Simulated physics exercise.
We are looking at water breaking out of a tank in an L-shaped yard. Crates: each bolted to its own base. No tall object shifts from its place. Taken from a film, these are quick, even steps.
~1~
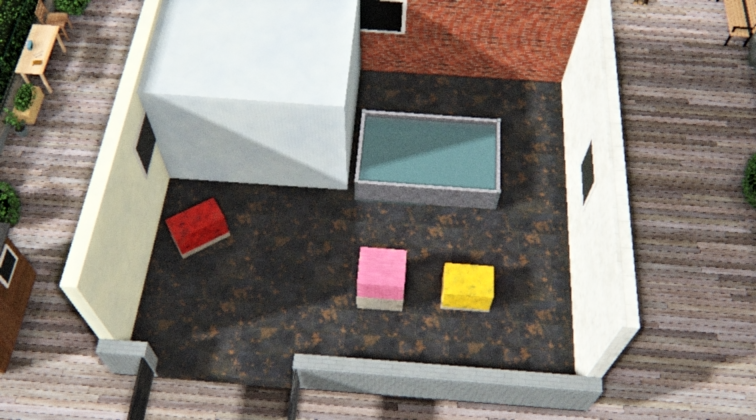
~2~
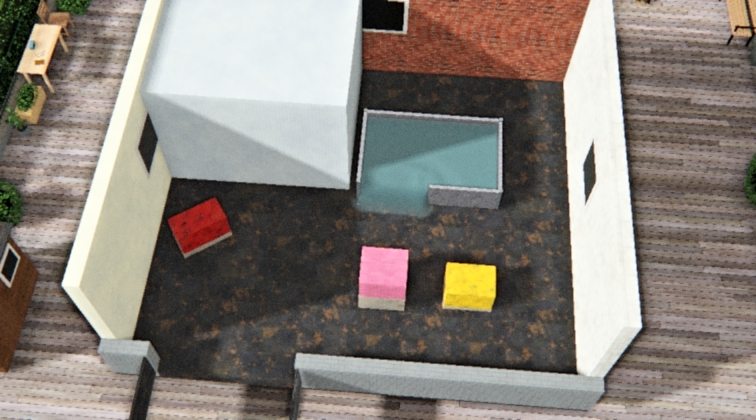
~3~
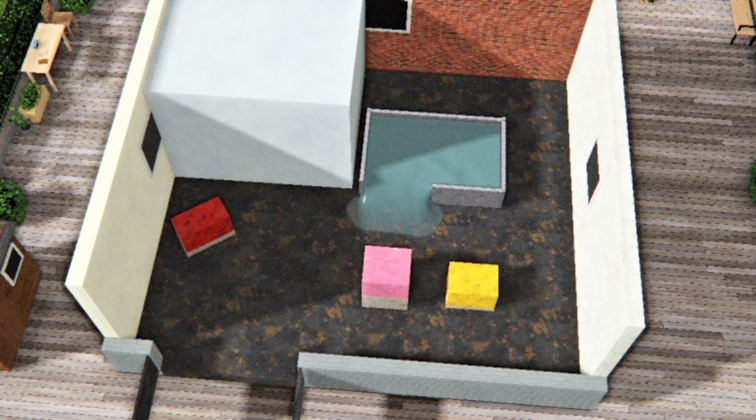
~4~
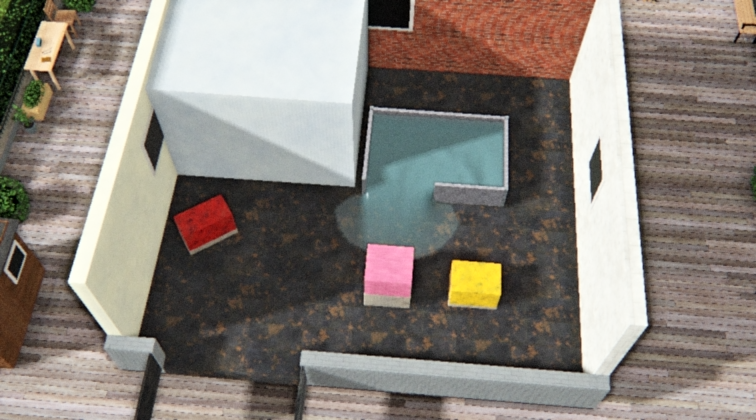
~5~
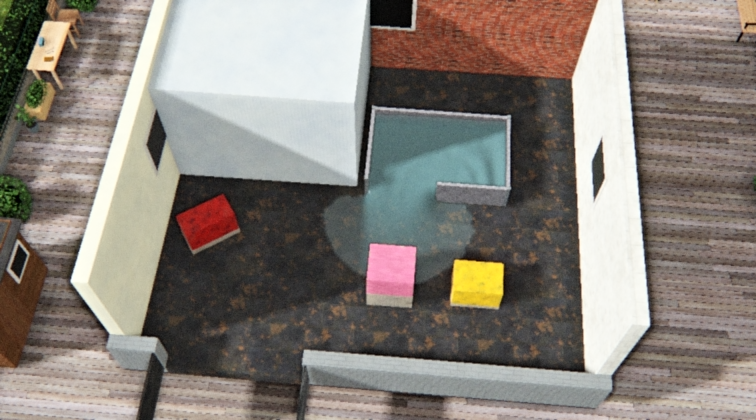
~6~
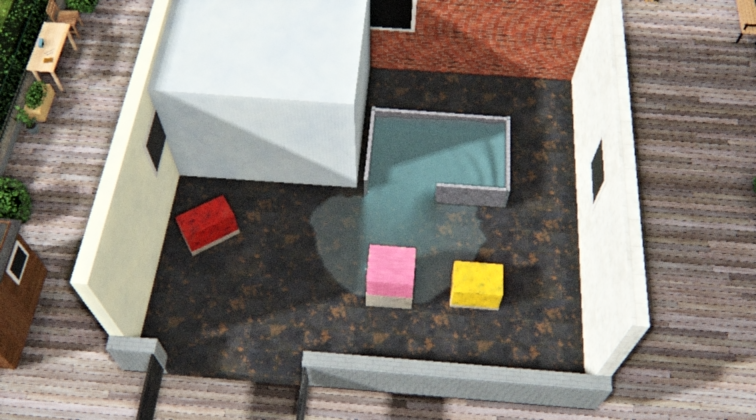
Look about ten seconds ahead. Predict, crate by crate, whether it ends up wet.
One by one: I expect the pink crate to never get touched; I expect the yellow crate to get touched; I expect the red crate to never get touched.
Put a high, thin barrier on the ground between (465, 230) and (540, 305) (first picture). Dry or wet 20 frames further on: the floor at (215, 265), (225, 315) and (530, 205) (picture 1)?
The first point comes out inundated, the next inundated, the last unwetted.
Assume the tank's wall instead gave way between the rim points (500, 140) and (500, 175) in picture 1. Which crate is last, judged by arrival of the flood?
Last: The red one.
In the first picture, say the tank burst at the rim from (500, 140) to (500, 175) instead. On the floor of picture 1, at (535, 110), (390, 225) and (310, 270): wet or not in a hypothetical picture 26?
Sodden, then spared, then spared.
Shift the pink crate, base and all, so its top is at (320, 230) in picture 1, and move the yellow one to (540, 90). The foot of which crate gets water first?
It should be the crate marked pink.
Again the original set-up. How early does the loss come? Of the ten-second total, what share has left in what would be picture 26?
Roughly 25 percent.
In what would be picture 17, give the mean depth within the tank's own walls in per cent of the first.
Around 54 percent, give or take.
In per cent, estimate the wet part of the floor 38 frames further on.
I'd say 80 per cent.
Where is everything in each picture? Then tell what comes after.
The first picture shows the tank at (429, 153) is whole and still.
In the second picture, water pours out at (394, 194) and has run to (357, 204).
In the third picture, water pours out at (397, 194) and has run to (352, 214).
In the fourth picture, the front is at (419, 254), out from the gap at (400, 193).
In the fifth picture, the front is at (423, 277), out from the gap at (402, 192).
In the sixth picture, the front is at (425, 297), out from the gap at (401, 193).
A moment on, water covers 20 % of the floor; the pink crate water round its plinth, the yellow crate water round its plinth, the red crate not reached.
Next, water covers 40 % of the floor; the pink crate water round its plinth, the yellow crate water round its plinth, the red crate not reached.
Then, water covers 60 % of the floor; the pink crate water round its plinth, the yellow crate water round its plinth, the red crate water round its plinth.
Later, water covers 80 % of the floor; the pink crate water round its plinth, the yellow crate water round its plinth, the red crate water round its plinth.
In the end, water covers 95 % of the floor; the pink crate stayed above the water, the yellow crate was topped, the red crate stayed above the water.
